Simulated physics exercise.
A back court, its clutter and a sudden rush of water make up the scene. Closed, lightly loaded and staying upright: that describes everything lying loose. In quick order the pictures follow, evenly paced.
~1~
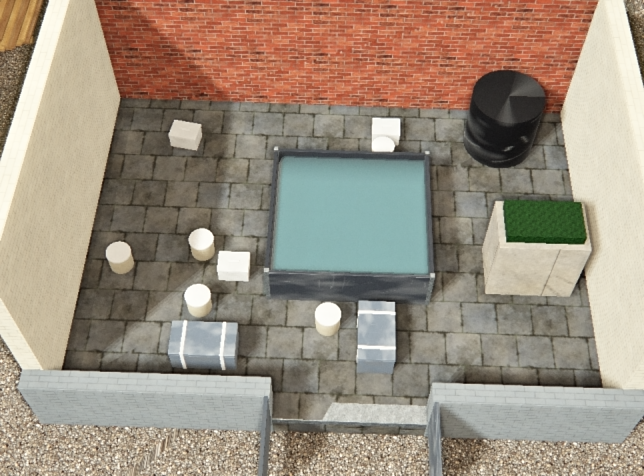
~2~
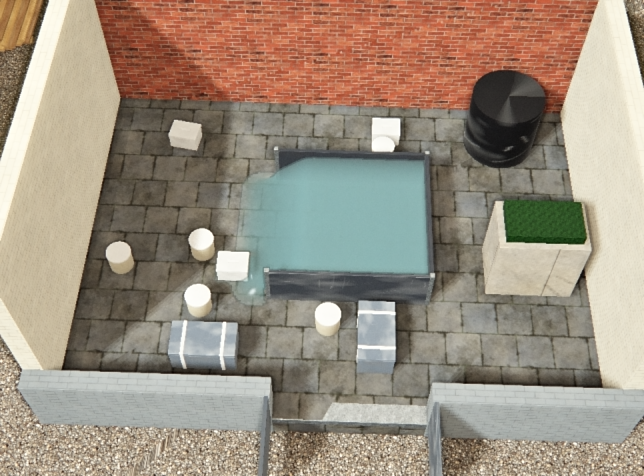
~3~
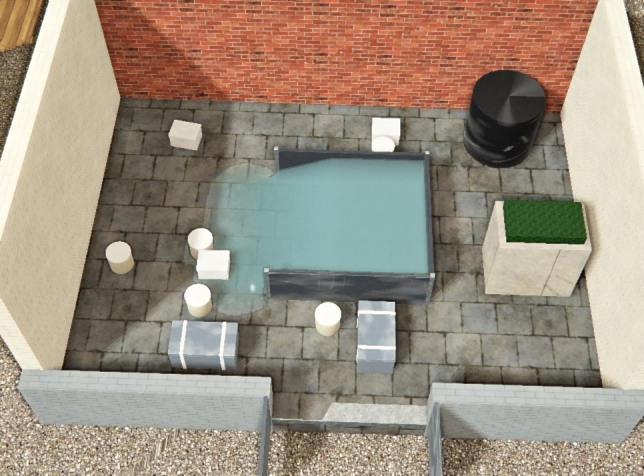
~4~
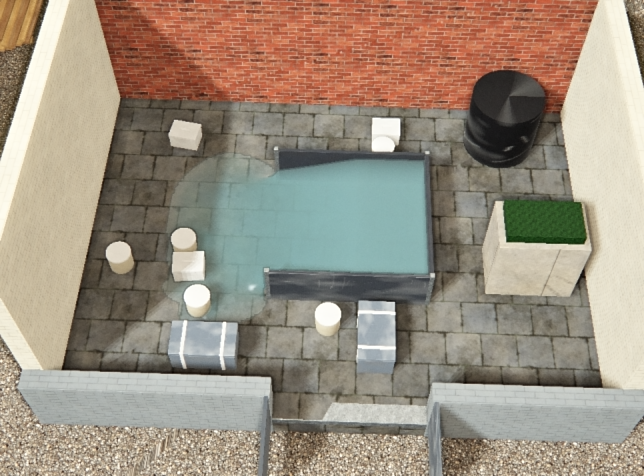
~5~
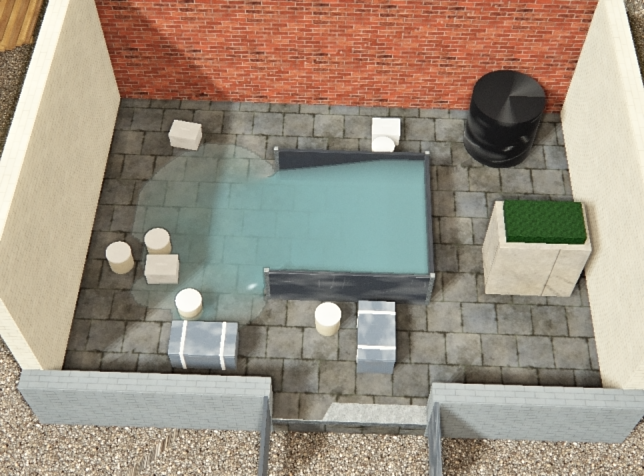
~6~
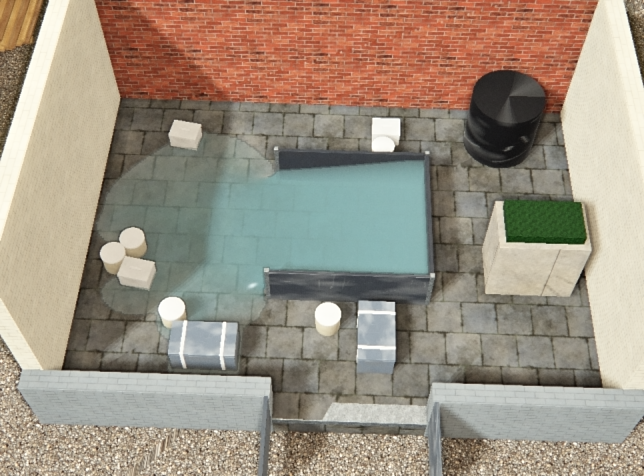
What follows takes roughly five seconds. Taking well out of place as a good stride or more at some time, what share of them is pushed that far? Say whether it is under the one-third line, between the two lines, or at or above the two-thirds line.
It is at or above the two-thirds line.
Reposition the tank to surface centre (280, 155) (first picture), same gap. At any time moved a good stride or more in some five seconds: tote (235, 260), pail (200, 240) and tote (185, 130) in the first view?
As listed: Short of that, no, that far or more.
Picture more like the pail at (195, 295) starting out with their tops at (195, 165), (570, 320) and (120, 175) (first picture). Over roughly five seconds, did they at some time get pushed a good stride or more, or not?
Listed in sequence, the answers are displaced a stride, remains nearby and displaced a stride.
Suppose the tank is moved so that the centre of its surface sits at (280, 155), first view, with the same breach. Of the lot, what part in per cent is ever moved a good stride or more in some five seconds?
About 50 %.
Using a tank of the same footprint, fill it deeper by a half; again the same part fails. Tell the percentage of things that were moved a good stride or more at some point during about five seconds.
Something like 100 percent.
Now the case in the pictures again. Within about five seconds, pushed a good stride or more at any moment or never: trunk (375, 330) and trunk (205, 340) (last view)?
In order: Stayed within range; traveled far.
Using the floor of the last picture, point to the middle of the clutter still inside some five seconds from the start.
Somewhere near (352, 288) in the last view.
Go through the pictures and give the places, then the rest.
A tote at (233, 261) rests on the ground; a pail at (201, 239) rests on the ground; 0 of 10 have shifted, in the first picture.
A tote at (233, 261) rests on the ground; a pail at (201, 239), on the bottom; 0 of 10 have shifted, in the second picture.
A tote at (213, 260) rests on the ground, close to its start; a pail at (200, 239), on the bottom; 1 of 10 have shifted, in the third picture.
A tote at (188, 261) rests on the ground, a stride from its start; a pail at (183, 238) rests on the ground, close to its start; 2 of 10 have shifted, in the fourth picture.
A tote at (161, 264), on the bottom, a stride from its start; a pail at (157, 238), on the bottom, a stride from its start; 3 of 10 have shifted, in the fifth picture.
A tote at (136, 268) rests on the ground, a stride from its start; a pail at (132, 238), on the bottom, a stride from its start; 4 of 10 have shifted, in the sixth picture.
A moment on, 3 of 10 are well off their spots; 2 afloat.
Next, 5 of 10 are well off their spots; 5 afloat.
Later, 4 of 10 are well off their spots; 4 afloat.
In the end, 8 of 10 are well off their spots, and 8 have been at some point; 7 afloat.
